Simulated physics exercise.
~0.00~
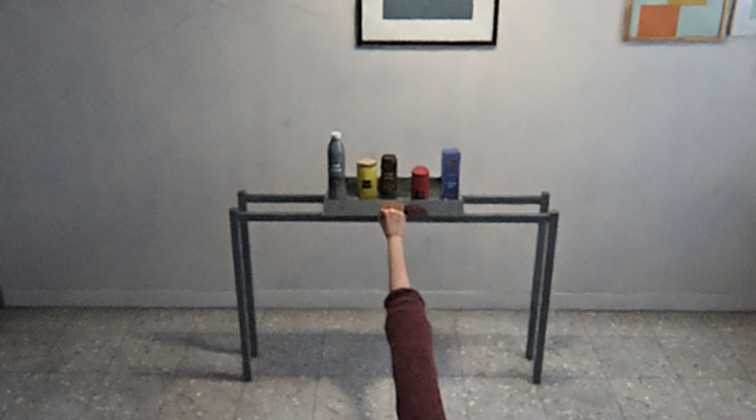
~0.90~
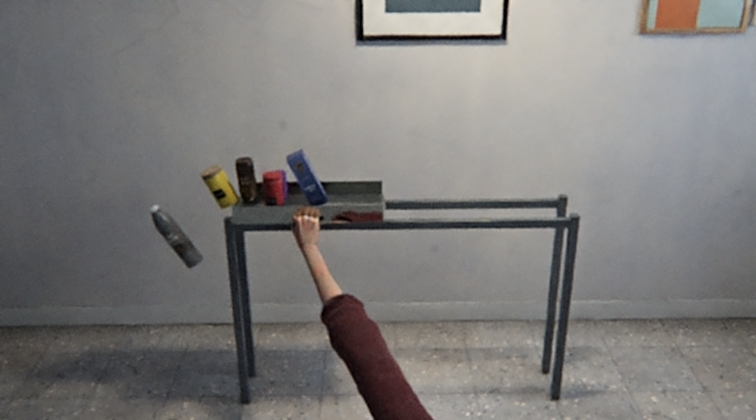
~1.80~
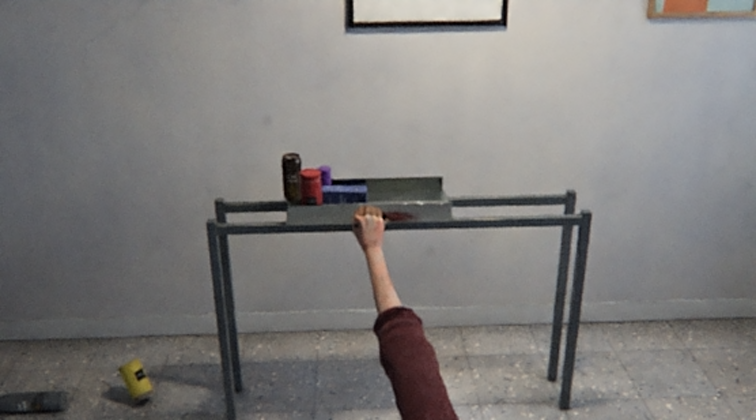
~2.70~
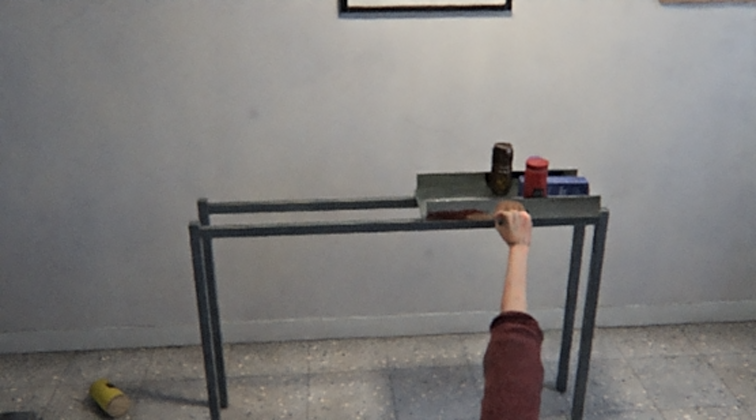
We see a hand slide a tray of containers left along a metal frame, tipping a grey bottle and yellow jar onto the floor, then push it right, with the blue carton lying on its side while the red jar and brown can stay upright aboard.
